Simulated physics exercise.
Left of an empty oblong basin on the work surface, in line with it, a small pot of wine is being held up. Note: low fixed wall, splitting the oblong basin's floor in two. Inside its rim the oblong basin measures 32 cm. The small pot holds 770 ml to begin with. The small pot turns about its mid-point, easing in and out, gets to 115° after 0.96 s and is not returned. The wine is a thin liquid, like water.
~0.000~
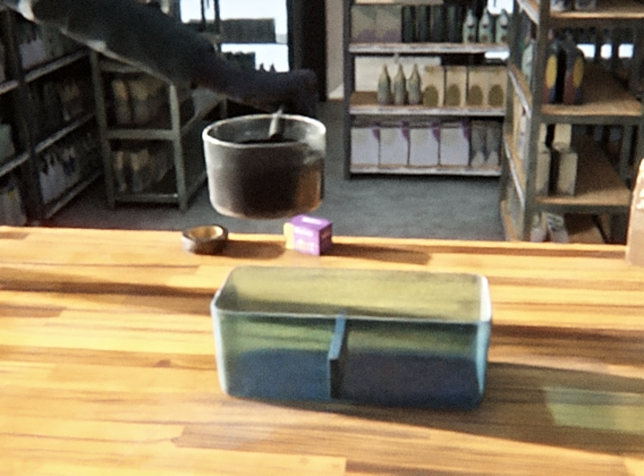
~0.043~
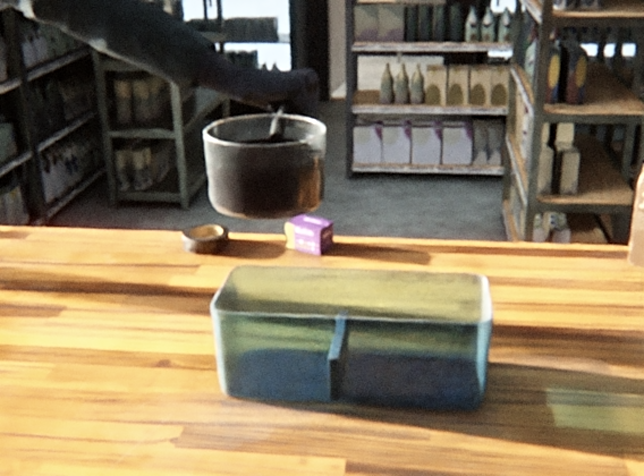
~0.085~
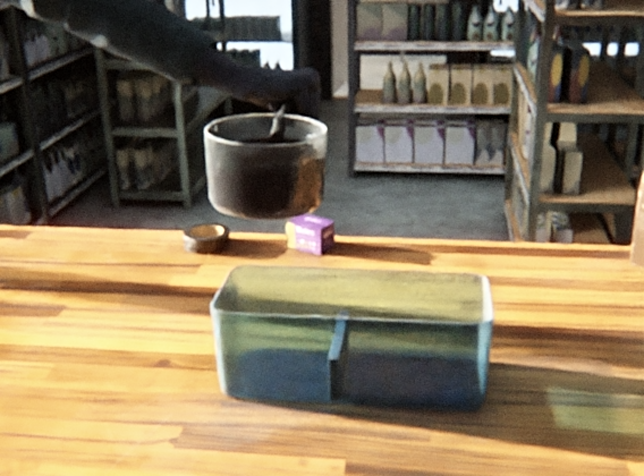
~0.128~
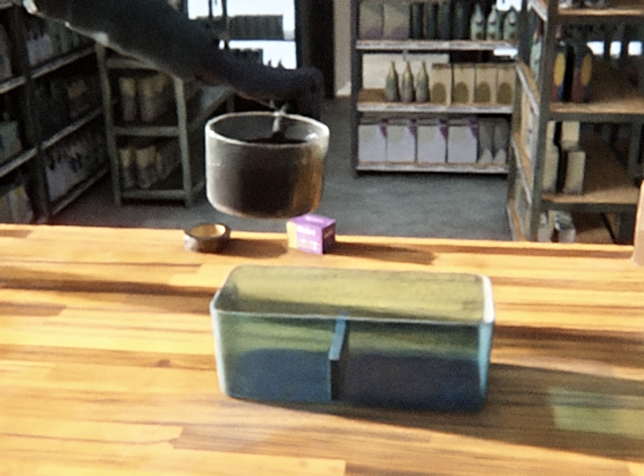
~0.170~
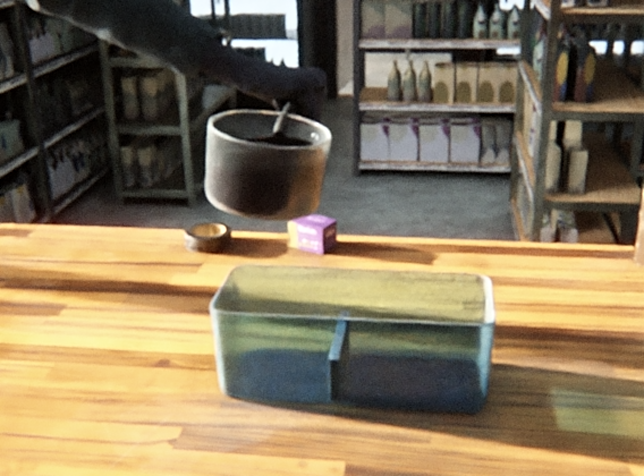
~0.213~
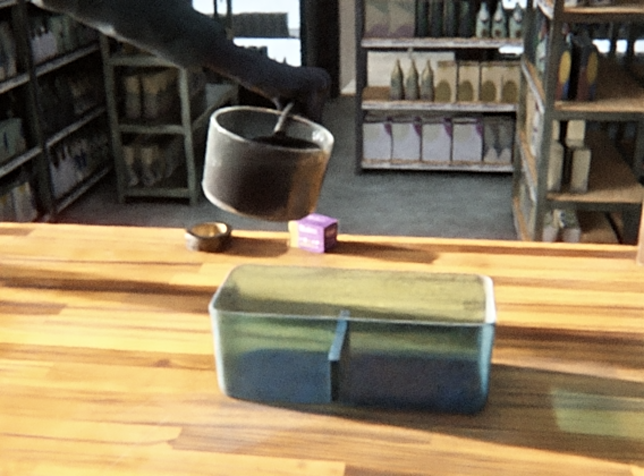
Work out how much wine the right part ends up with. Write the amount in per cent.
I would put it at 91 per cent.
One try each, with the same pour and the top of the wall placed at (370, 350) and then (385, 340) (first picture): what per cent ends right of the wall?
60 then 40 %.
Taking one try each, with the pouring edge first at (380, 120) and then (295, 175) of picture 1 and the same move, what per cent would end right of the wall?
Around 95 per cent first, around 50 per cent next.
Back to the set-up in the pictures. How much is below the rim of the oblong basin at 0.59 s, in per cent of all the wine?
Some 5 per cent.
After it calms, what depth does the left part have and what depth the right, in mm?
The left ends up at roughly 4 mm, with the right at roughly 32 mm.
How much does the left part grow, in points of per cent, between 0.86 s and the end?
Near 6 percent, more or less.
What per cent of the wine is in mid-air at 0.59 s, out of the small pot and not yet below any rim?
About 32 per cent.
Then, 0.59 s in, the tilt is 77° and 63 per cent is still to pour, 0 is left of the wall and 5 right of it.
Then, 0.86 s in, the tilt is 112° and 10 per cent is still to pour, 2 is left of the wall and 75 right of it.
Then, 1.15 s in, the tilt is 115° and 0 per cent is still to pour, 8 is left of the wall and 91 right of it.
Then, 1.46 s in, the tilt is 115° and 0 per cent is still to pour, 8 is left of the wall and 91 right of it.
Finally, 8 per cent lies left of the wall, 91 right of it and 1 outside.
